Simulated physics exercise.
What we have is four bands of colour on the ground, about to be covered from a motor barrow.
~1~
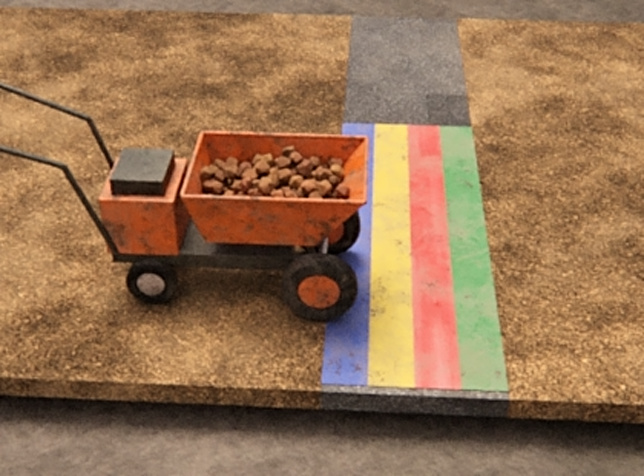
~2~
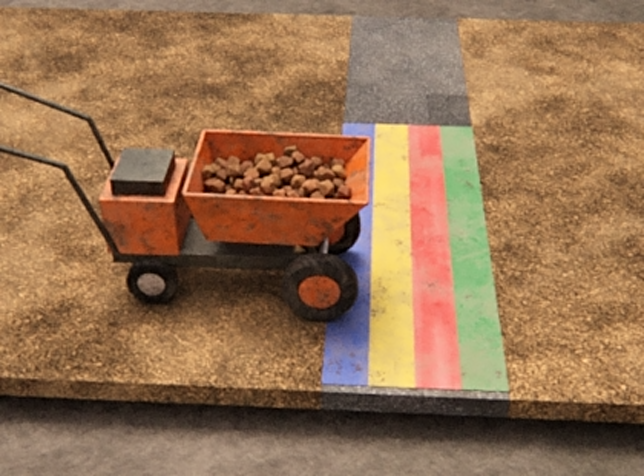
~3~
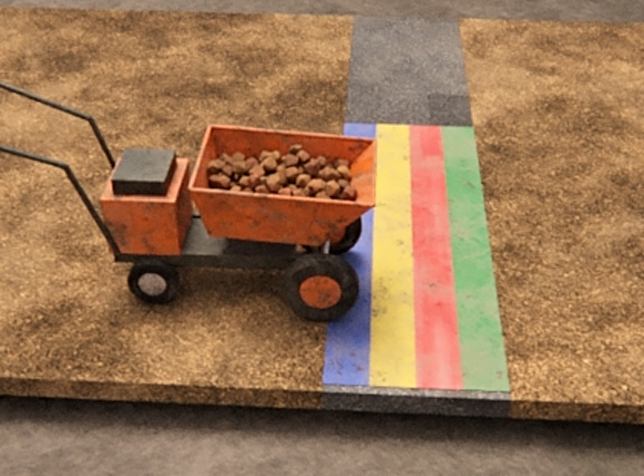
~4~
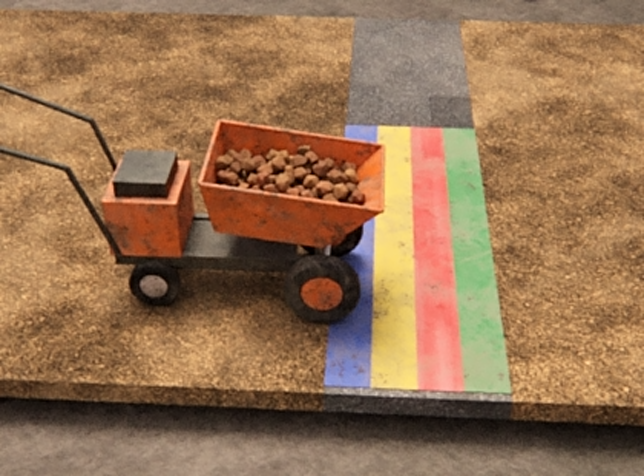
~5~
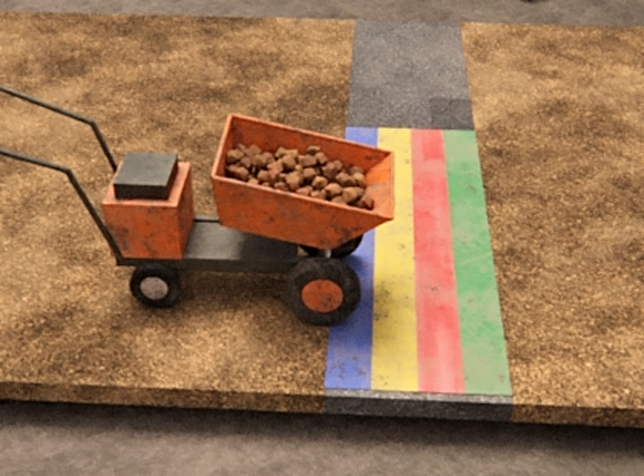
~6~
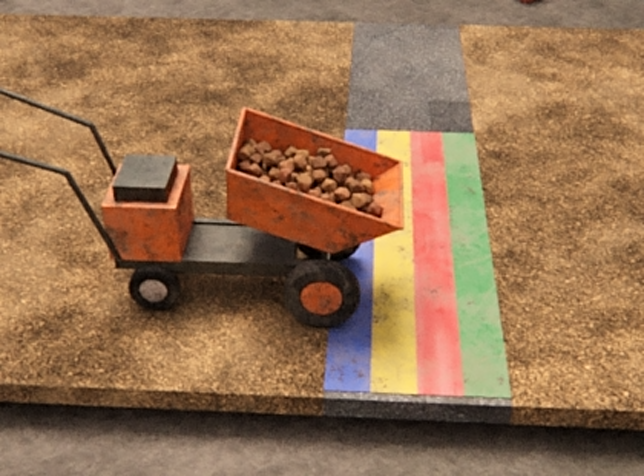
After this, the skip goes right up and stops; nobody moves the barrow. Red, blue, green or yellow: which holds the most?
The heap favours the green strip.
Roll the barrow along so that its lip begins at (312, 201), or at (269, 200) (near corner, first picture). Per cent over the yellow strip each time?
Roughly 20 per cent, and 30 per cent.
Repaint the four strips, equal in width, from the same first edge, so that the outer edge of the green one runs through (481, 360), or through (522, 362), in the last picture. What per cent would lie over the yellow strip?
Near 0 % and 0 %.
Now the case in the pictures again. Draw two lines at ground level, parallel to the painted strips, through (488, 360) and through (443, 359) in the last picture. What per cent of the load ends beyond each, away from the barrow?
Roughly 40 per cent, and 70 per cent.
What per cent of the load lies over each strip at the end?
Blue strip near 0; yellow strip near 0; red strip near 10; green strip near 35.
Shortly afterwards, skip tipped steeply; the whole lot in the skip.
Next, skip tipped right over; near two thirds in the skip; a little over the red strip; near a quarter over the green strip; a little off the paint.
Some moments later, skip tipped right over; near a quarter in the skip; a little over the red strip; near a third over the green strip; near a third off the paint.
In the end, skip tipped right over; near a quarter in the skip; none at all over the blue strip; only a few over the yellow strip; a little over the red strip; near a third over the green strip; near a third off the paint.
